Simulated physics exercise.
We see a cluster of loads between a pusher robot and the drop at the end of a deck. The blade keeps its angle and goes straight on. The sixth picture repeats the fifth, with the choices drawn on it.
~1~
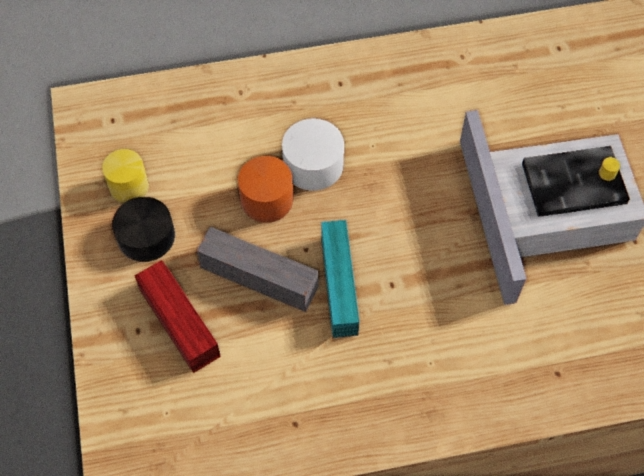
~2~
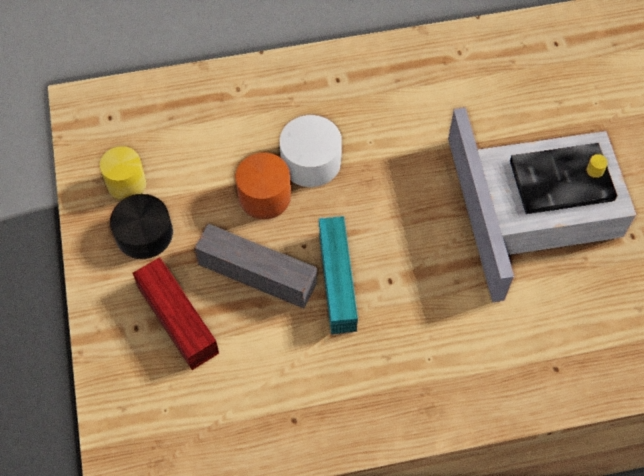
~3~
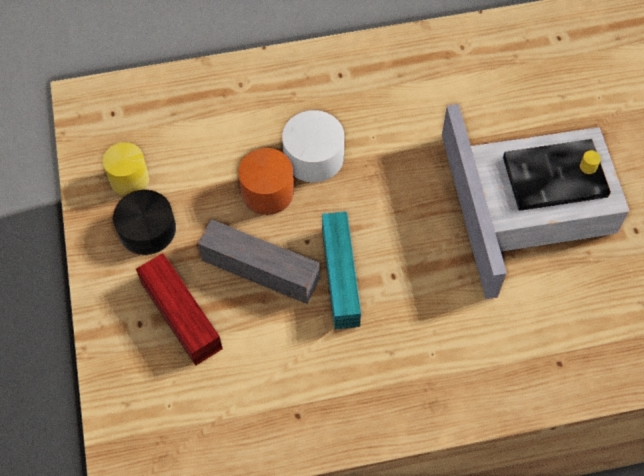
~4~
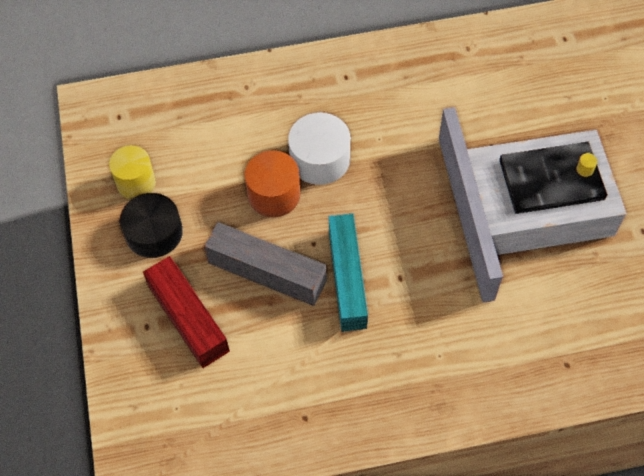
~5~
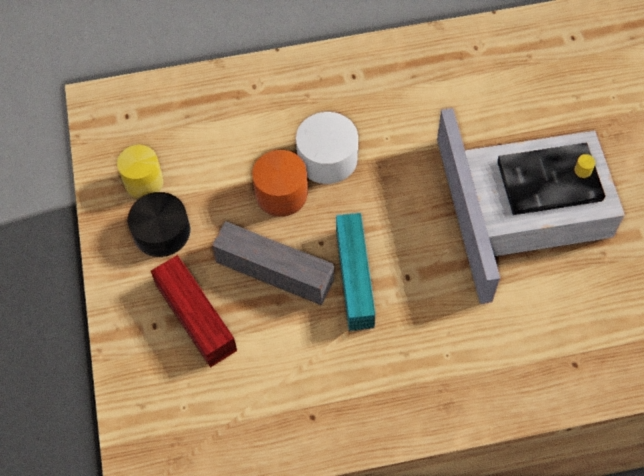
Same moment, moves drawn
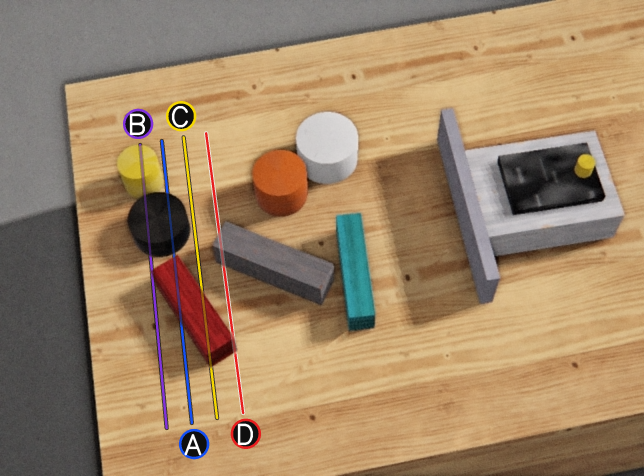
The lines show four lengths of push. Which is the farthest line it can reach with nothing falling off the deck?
The farthest safe stop is A.
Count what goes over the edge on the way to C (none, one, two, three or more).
In all, none.
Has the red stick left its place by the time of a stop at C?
Yes.
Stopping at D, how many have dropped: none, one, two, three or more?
By then, none.
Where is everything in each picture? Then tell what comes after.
The first frame shows orange canister (266, 190); turquoise stick (340, 278); yellow canister (126, 176).
The second frame shows robot (556, 178); white canister (311, 152).
The third frame shows robot (549, 175); black canister (145, 222).
The fourth frame shows robot (546, 177); orange canister (273, 184).
The fifth frame shows robot (544, 179); yellow canister (141, 172); white canister (327, 148); grey bar (274, 263).
On the marked copy, A at (176, 272); B at (152, 276); C at (199, 267); D at (223, 263).
With A. Early on, robot (438, 198); white canister (309, 150); orange canister (272, 188).
Further on, robot (333, 218); black canister (151, 218); red stick (183, 314).
At the end, robot (251, 233); black canister (88, 233); red stick (105, 328); nothing has fallen.
As for the rest, B drops the red stick and black canister; C is safe but short; D is safe but short.
